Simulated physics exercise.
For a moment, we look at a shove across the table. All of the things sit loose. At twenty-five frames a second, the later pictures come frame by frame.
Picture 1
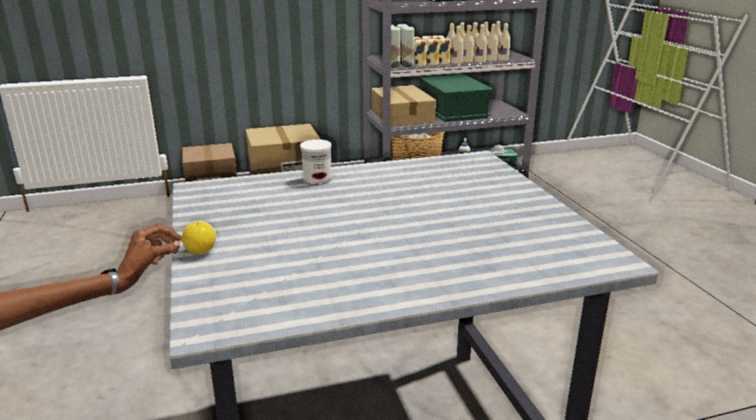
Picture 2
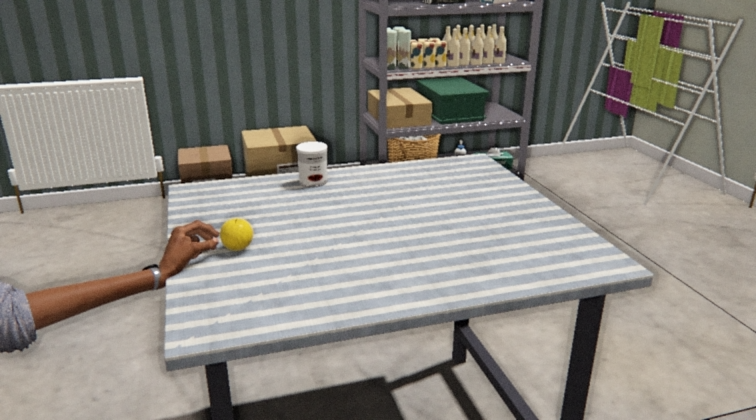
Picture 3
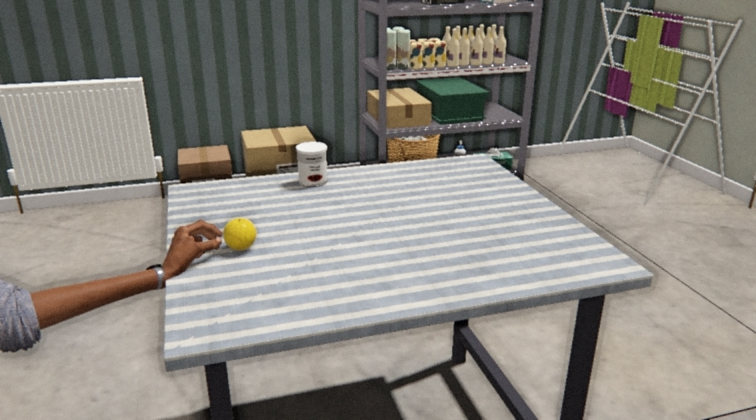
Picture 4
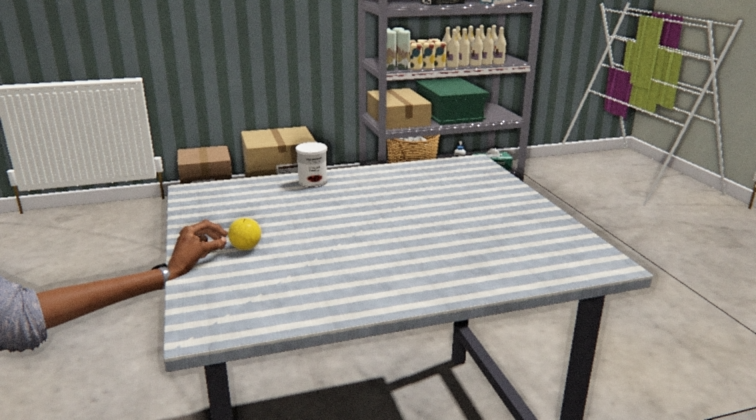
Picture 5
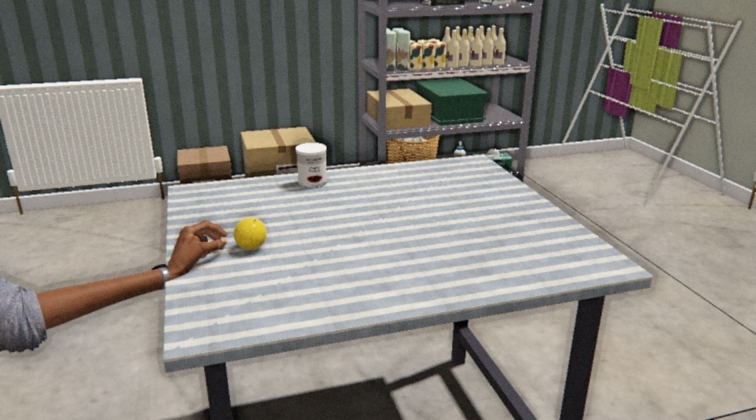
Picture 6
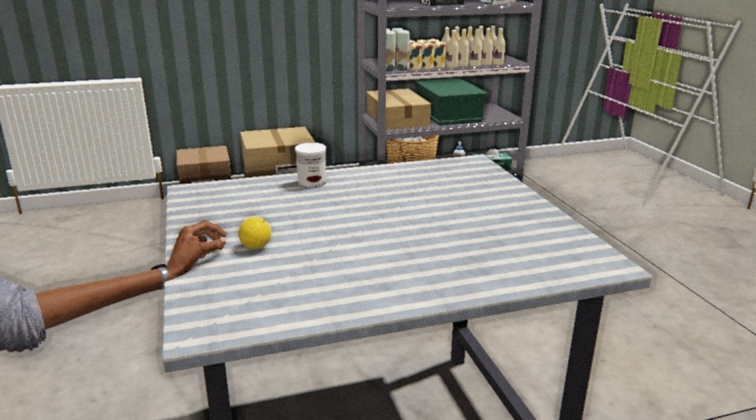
In this clip, a hand at the left edge of a striped table pushes a round yellow fruit to the right, then stays nearly still as the fruit rolls slowly a short way from the fingers, while a white container stays put.
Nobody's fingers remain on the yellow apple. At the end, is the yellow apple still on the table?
Yes.
Then, 0.10 s after the last picture, yellow apple rolled about its own width near (266, 232).
Then, 0.30 s after the last picture, yellow apple rolled about its own width near (281, 230).
At rest, moved from the start, yellow apple. Seen from the same camera at the end, yellow apple near (288, 229).
